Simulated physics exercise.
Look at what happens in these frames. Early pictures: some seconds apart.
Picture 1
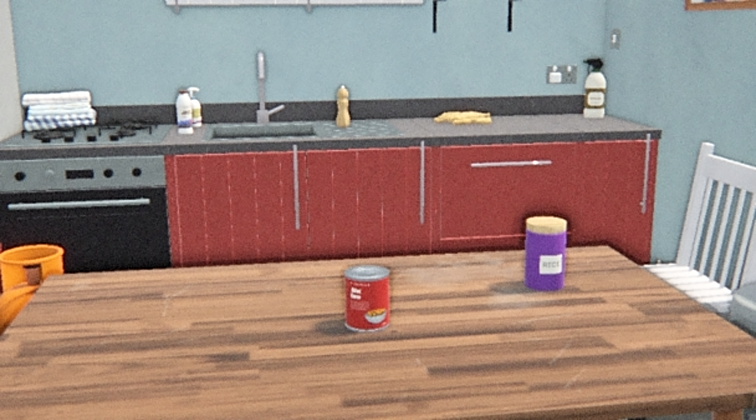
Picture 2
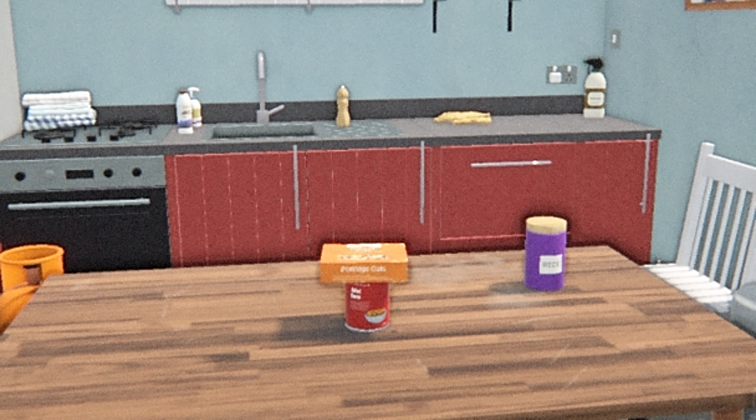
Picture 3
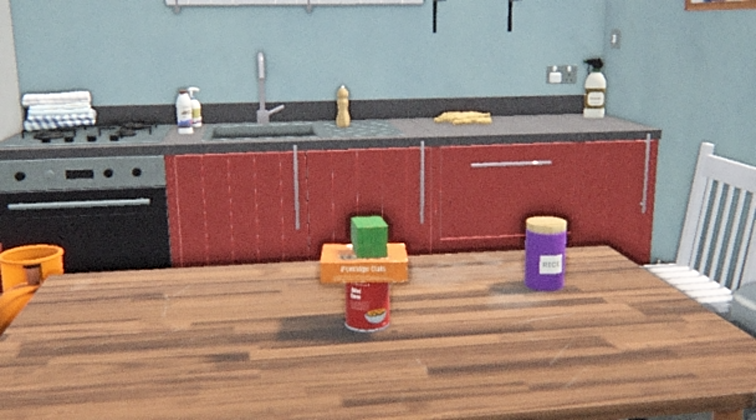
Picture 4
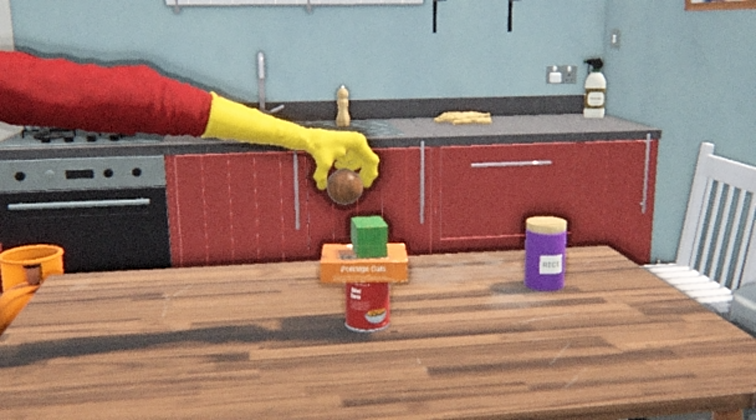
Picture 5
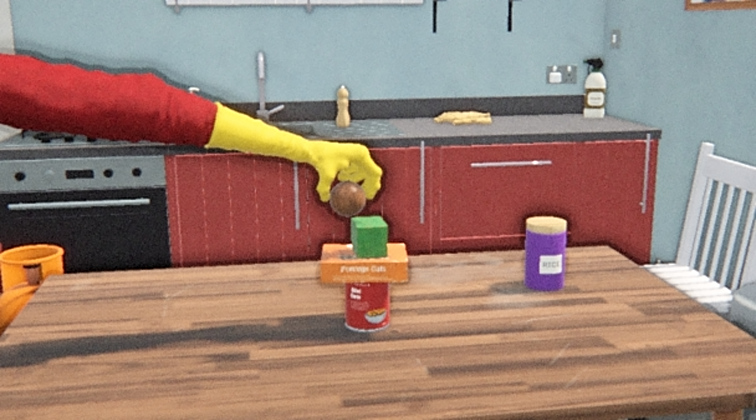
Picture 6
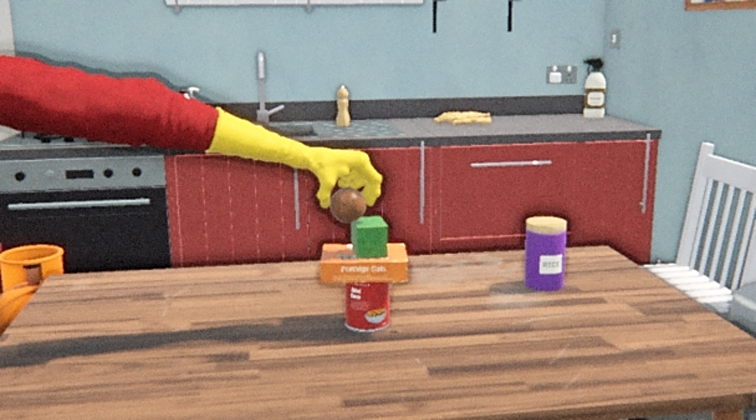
An orange packet appears on top of a red tin on a wooden table, then a green block on the packet, and a yellow-gloved hand reaches in from the left and lowers a brown onion slightly beside the block.
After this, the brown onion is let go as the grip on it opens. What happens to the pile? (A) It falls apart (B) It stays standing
(A) It falls apart.
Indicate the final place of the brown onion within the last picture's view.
About (322, 238).
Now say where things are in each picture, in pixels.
In the first picture, the last thing is not in view yet.
In the second picture, the last thing is not in view yet; red tin (367, 298).
In the third picture, the last thing is not in view yet; orange packet (364, 263).
The fourth picture shows coming down; brown onion (345, 186); red tin (367, 298).
The fifth picture shows coming down; brown onion (348, 198); orange packet (364, 263).
The sixth picture shows in place under the hand; brown onion (348, 205); red tin (367, 298).
Then, 0.40 s past the last view, brown onion now fallen.
Then, 1.10 s past the last view, nothing new.
Finally, fallen, brown onion; the other 4 still in place. Final places as the last picture's camera would see them, brown onion near (321, 238). The pile gives way.
